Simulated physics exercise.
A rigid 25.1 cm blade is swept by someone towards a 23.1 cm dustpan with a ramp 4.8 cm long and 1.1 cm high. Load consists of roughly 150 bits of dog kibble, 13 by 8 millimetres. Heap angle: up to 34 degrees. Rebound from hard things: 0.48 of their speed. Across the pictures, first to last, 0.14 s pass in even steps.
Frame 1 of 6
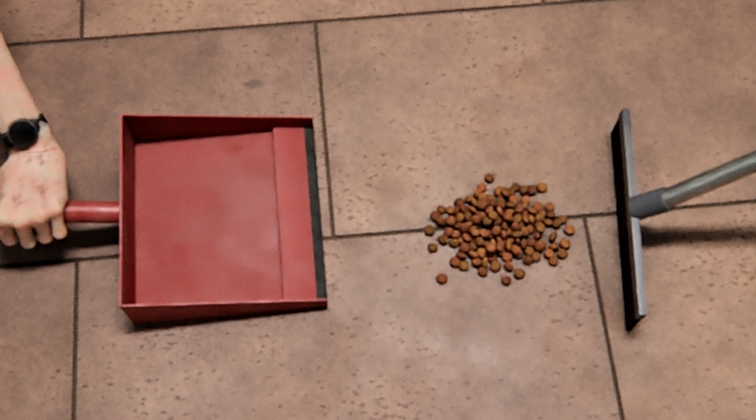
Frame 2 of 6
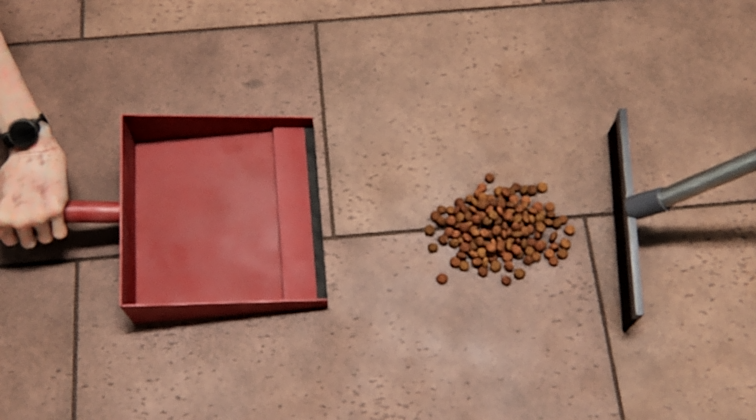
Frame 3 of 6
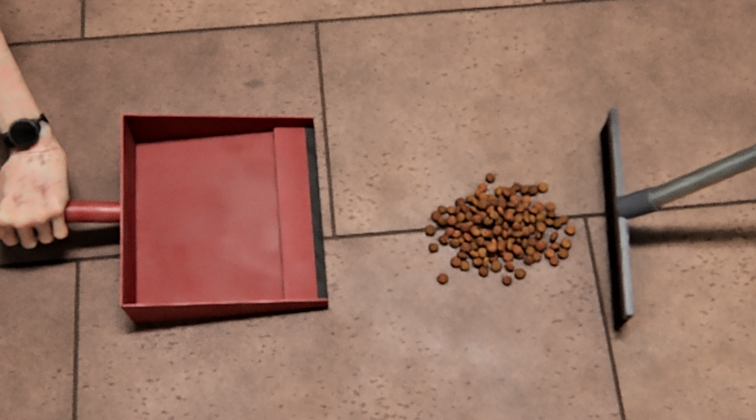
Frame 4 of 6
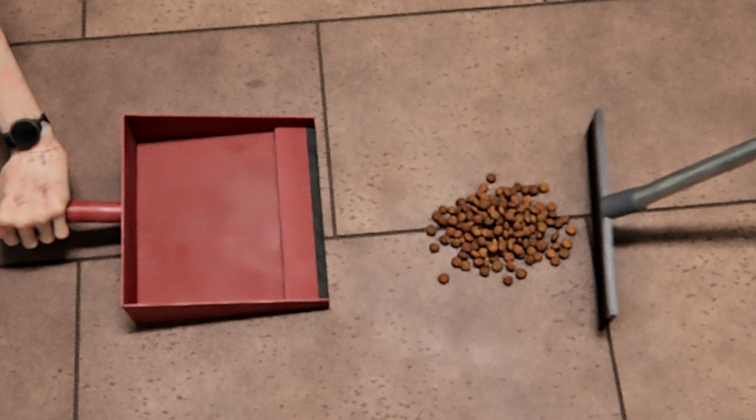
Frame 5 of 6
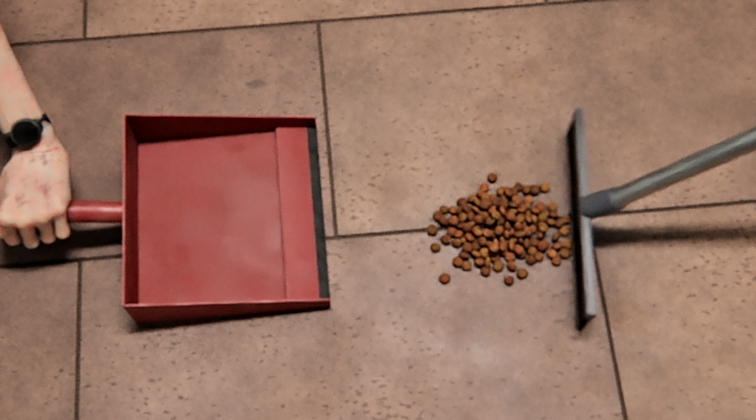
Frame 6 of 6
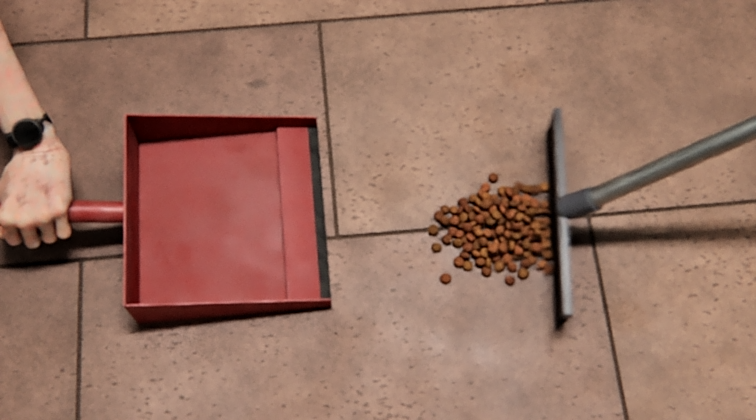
On a brown tiled floor, a long-handled blade slides left and pushes into a kibble pile.
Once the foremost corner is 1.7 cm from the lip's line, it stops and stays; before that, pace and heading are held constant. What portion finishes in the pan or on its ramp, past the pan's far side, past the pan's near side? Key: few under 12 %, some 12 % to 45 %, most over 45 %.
In the pan or on its ramp = most, past the pan's far side = few, past the pan's near side = few.
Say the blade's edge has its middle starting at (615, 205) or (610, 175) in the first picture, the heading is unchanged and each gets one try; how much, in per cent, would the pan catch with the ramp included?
About 55 and 55 per cent.
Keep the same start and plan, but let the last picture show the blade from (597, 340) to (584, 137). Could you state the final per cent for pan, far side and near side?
The pan gets 5, the far side 0 and the near side 30.
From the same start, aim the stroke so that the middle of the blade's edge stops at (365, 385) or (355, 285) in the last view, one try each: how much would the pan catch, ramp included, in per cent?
Around 5 per cent, and around 40 per cent.
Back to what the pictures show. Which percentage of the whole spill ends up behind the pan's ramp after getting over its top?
Near 10 per cent, I'd say.
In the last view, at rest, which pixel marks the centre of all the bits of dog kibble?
I'd put it at about (318, 220).
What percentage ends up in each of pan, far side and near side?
The pan holds 55 per cent at the end, the far side 0 per cent and the near side 5 per cent.
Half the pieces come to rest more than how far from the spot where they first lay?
22 cm or thereabouts.
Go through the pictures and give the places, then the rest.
Blade from (640, 315) to (624, 116), moved 0.0 cm, 0 of the pieces shifted so far; middle of the pieces at (496, 230); pan at (211, 222), in the first frame.
Blade from (637, 314) to (621, 116), moved 0.4 cm, 0 of the pieces shifted so far; middle of the pieces at (497, 230), in the second frame.
Blade from (628, 314) to (612, 116), moved 1.5 cm, 0 of the pieces shifted so far; middle of the pieces at (497, 230), in the third frame.
Blade from (611, 314) to (597, 116), moved 3.4 cm, 0 of the pieces shifted so far; middle of the pieces at (498, 230), in the fourth frame.
Blade from (590, 314) to (578, 116), moved 5.8 cm, 1 of the pieces shifted so far; middle of the pieces at (499, 230), in the fifth frame.
Blade from (567, 314) to (556, 115), moved 8.5 cm, 39 of the pieces shifted so far; middle of the pieces at (500, 230); pan at (215, 222), in the sixth frame.
Then, 0.14 s after the last picture, middle of the blade 14 cm from the lip; 0 % over the lip, far side 0 %, near side 5 %.
Then, 0.24 s after the last picture, middle of the blade 6 cm from the lip; 0 % over the lip, far side 0 %, near side 5 %.
Then, 0.47 s after the last picture, middle of the blade 3 cm from the lip; 55 % over the lip, far side 0 %, near side 5 %.
In the end, pan 55 %, far side 0 %, near side 5 %, in front of the lip or behind the blade 40 %.
